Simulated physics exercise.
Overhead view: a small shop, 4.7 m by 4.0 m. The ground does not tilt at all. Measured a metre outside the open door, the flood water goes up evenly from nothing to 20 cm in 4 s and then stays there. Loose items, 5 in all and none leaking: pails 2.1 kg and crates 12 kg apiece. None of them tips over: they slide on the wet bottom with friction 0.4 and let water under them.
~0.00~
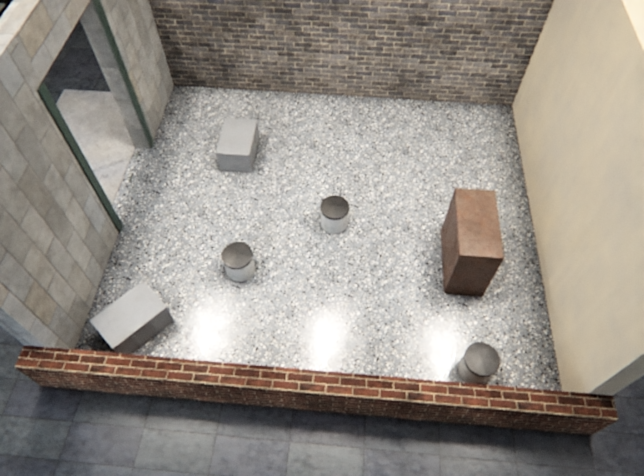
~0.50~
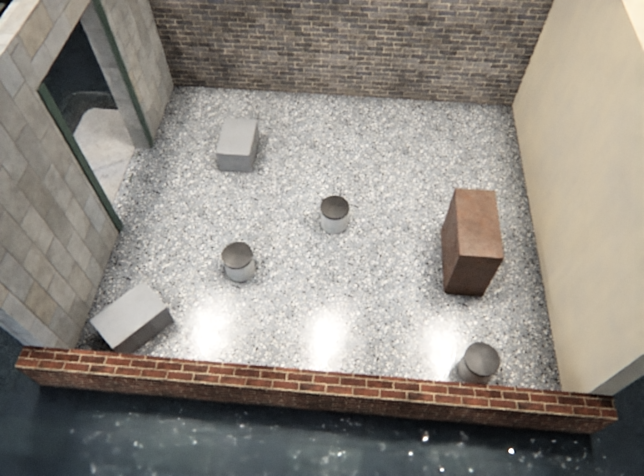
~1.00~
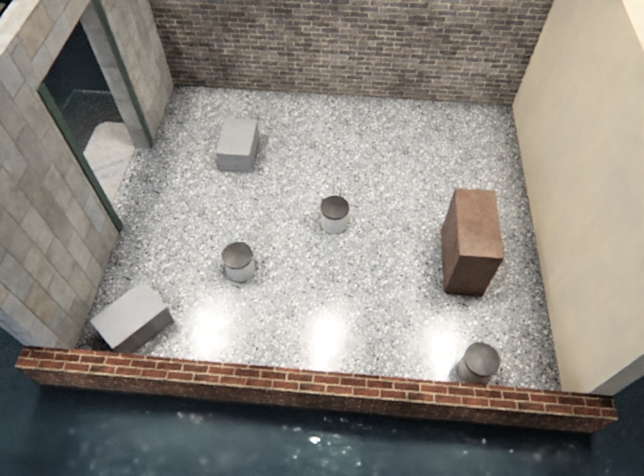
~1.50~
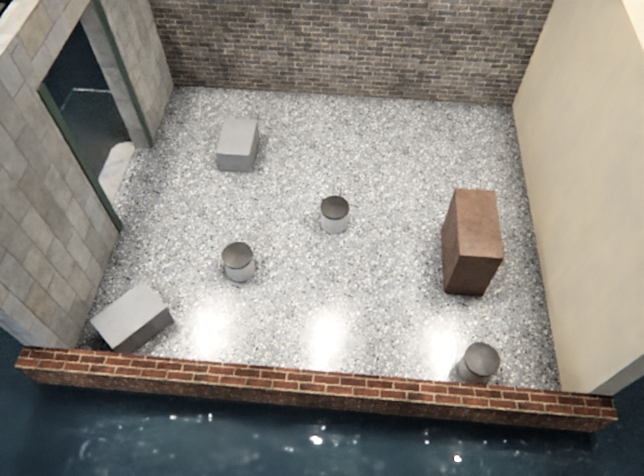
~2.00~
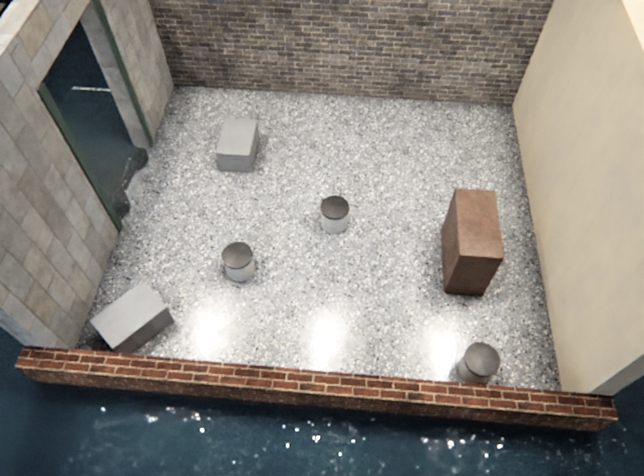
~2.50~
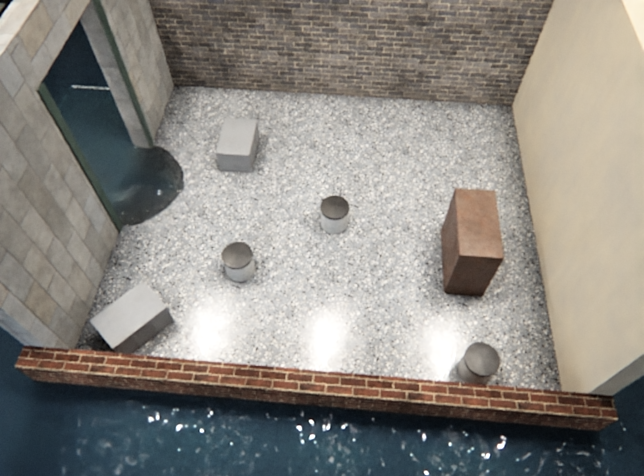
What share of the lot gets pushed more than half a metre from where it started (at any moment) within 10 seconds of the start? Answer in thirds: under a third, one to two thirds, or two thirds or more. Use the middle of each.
Two thirds or more.
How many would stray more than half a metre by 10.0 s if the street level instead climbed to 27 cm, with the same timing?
That would make 4 of them.
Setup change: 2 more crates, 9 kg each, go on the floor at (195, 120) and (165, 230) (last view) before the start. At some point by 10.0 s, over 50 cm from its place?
In that order: Within the mark, beyond the mark.
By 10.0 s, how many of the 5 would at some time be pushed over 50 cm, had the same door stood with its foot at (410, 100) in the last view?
Count: 4.
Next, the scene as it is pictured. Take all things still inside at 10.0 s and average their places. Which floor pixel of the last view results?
Near (425, 301).
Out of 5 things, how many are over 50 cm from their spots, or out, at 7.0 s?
I make it 3.
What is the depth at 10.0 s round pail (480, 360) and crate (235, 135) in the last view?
Depths: Near 8 cm, then near 11 cm.
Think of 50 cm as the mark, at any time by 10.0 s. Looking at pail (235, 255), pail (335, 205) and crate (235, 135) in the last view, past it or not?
One by one in that order: Above; above; above.
After 3.5 s 0 of 5 are over 50 cm from their spots; 0 afloat.
After 4.5 s 0 of 5 are over 50 cm from their spots; 0 afloat.
After 7.0 s 3 of 5 are over 50 cm from their spots; 3 afloat.
After 10.0 s 4 of 5 are over 50 cm from their spots, and 4 have been at some point; 4 afloat.
